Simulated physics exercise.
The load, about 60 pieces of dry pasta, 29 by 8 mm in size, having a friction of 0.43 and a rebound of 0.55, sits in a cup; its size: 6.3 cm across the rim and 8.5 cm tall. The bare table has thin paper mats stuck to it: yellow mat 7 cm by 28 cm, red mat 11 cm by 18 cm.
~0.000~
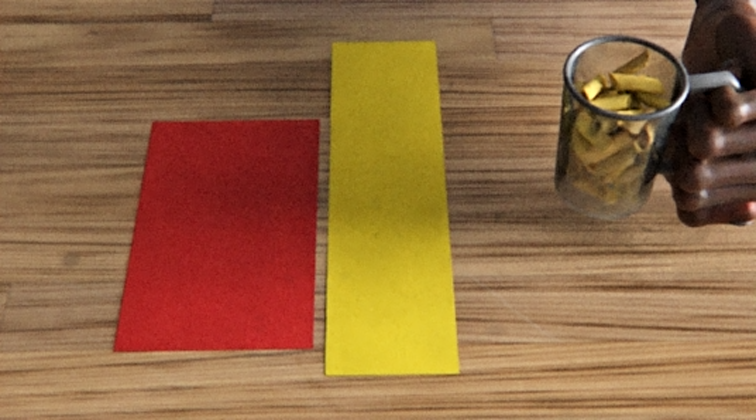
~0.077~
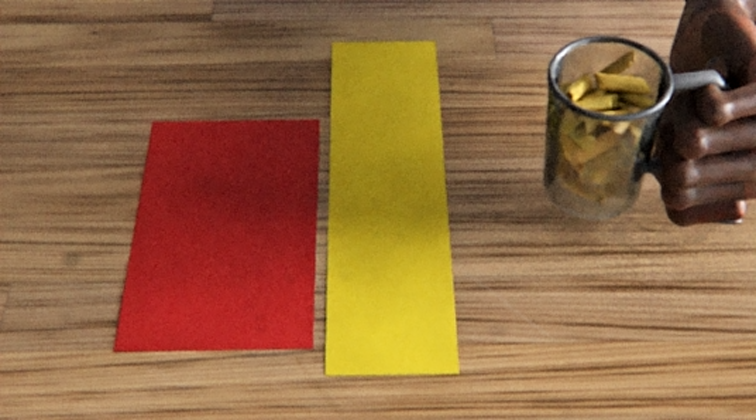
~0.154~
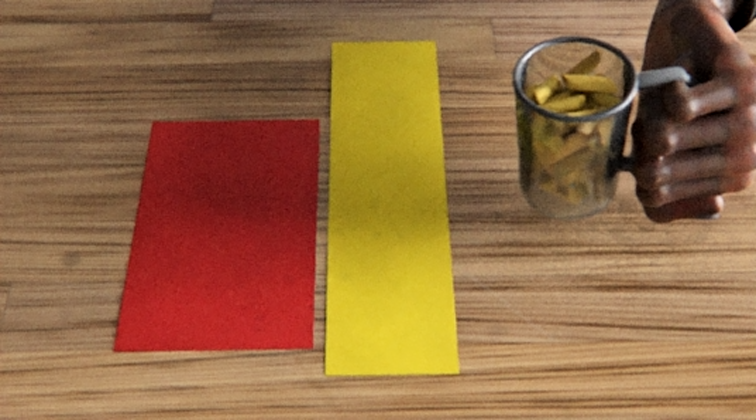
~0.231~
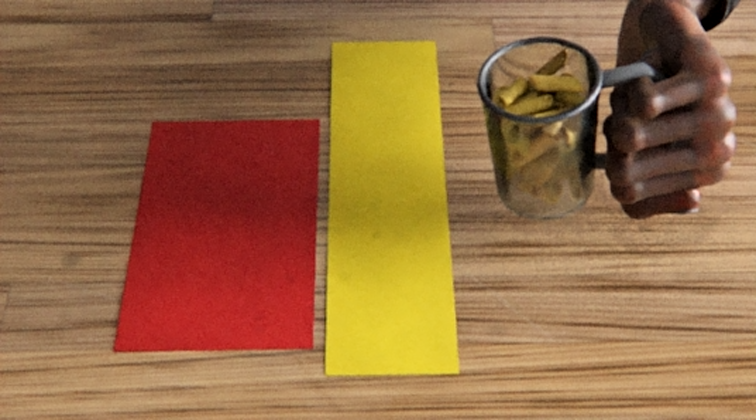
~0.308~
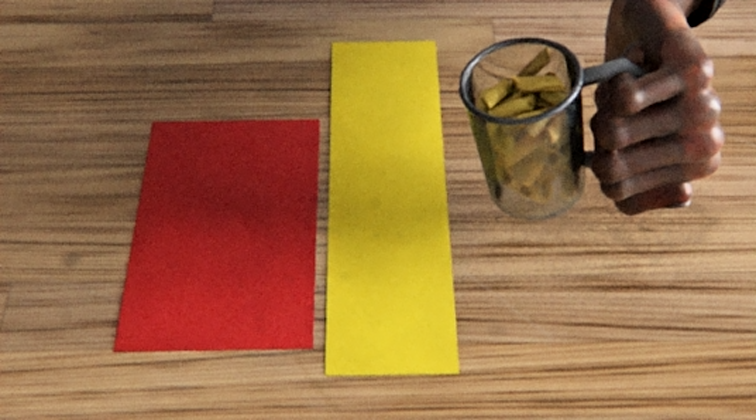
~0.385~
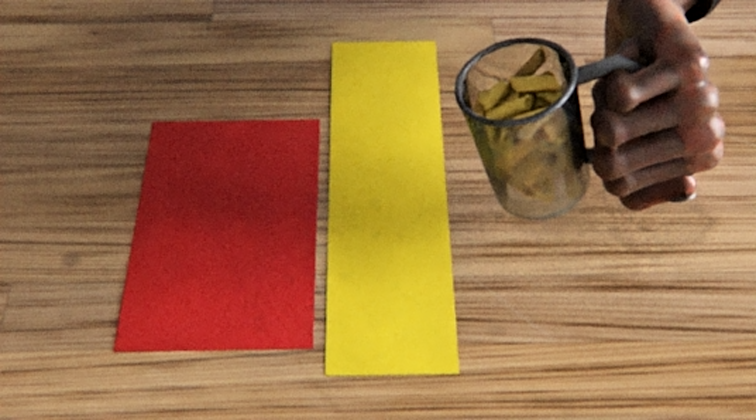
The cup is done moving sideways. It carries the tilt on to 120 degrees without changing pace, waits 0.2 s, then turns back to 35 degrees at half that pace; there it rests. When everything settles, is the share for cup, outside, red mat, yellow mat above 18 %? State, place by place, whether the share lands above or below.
The share for each place: Cup lands below; off the mats lands above; red mat lands below; yellow mat lands above.
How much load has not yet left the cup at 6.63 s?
Around 0 per cent is still held at that moment.
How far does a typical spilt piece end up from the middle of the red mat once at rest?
I'd put it at close to 16 cm.
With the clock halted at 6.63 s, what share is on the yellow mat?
At that moment, close to 65 % has got there.
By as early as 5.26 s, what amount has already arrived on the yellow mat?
It comes to near 65 in a hundred.
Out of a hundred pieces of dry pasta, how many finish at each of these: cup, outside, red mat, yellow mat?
Cup 0; outside 30; red mat 0; yellow mat 65.
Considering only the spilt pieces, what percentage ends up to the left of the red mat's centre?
Something like 0 in a hundred.
After 2.26 s, tilt 106 degrees; cup 75 %, yellow mat 25 %; middle of all pieces on or above the table near (504, 163).
After 3.82 s, tilt 97 degrees; outside 30 %, yellow mat 65 %; middle of all pieces on or above the table near (423, 202).
Then, at 5.26 s, tilt 63 degrees; outside 30 %, yellow mat 65 %; middle of all pieces on or above the table near (423, 202).
Then, at 6.63 s, tilt 35 degrees; outside 30 %, yellow mat 65 %; middle of all pieces on or above the table near (423, 202).
By 6.9 s all is still; cup 0 %, outside 30 %, red mat 0 %, yellow mat 65 %.
